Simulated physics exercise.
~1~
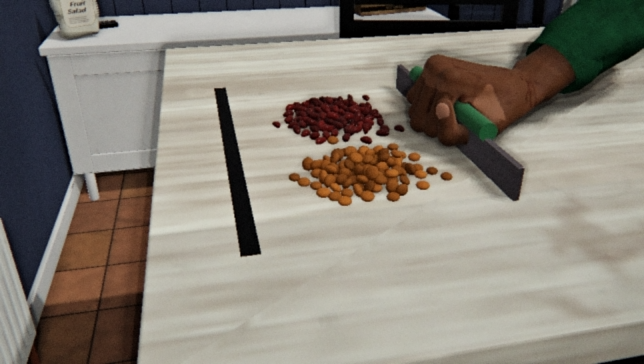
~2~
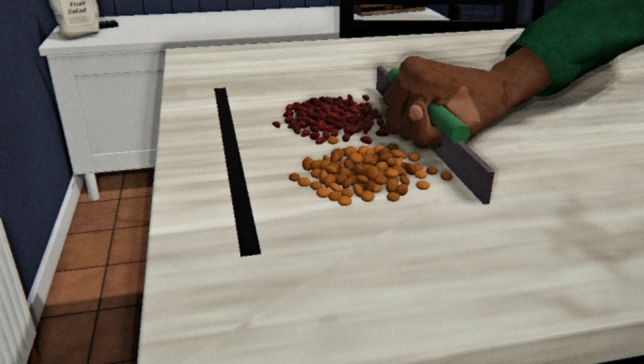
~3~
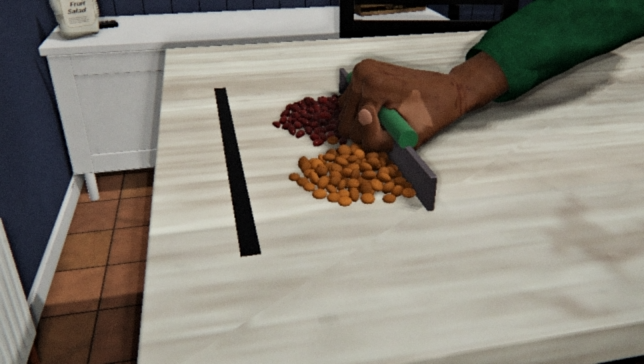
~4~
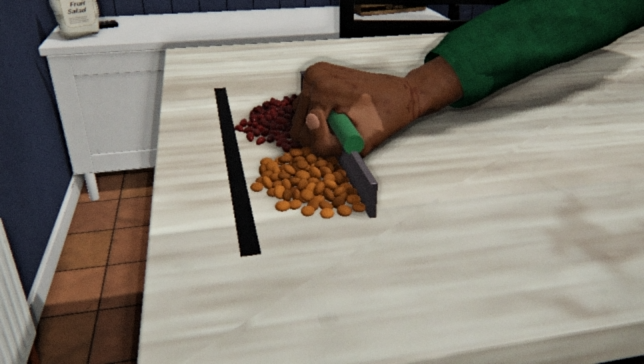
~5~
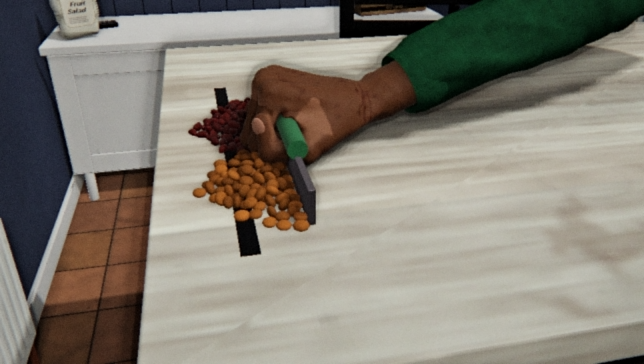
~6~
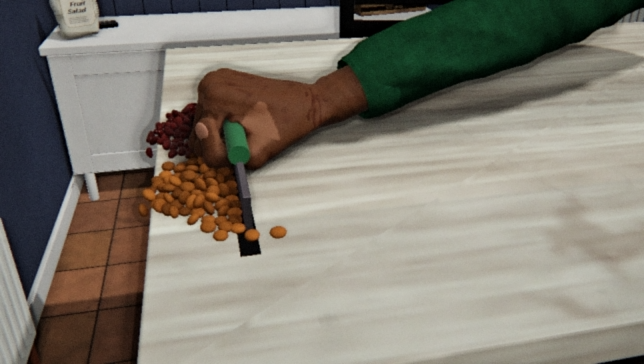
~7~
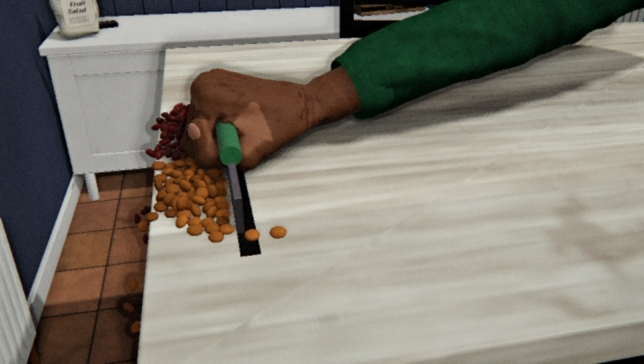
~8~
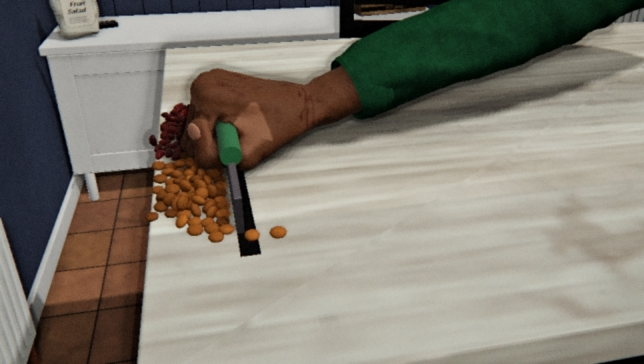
The clip opens on a pale table with a heap of dark red beans and a nearer heap of orange pieces, a strip of black tape lying to their left. A hand in a green sleeve slides a scraper leftward, reaching the heaps and pushing both along together. They bunch up ahead of the blade and cross the tape toward the table's left end. The scraper stops at the tape, and some pieces from each heap tumble over the edge. The hand stays still, with most of both heaps resting on the table and two orange pieces left near the tape.
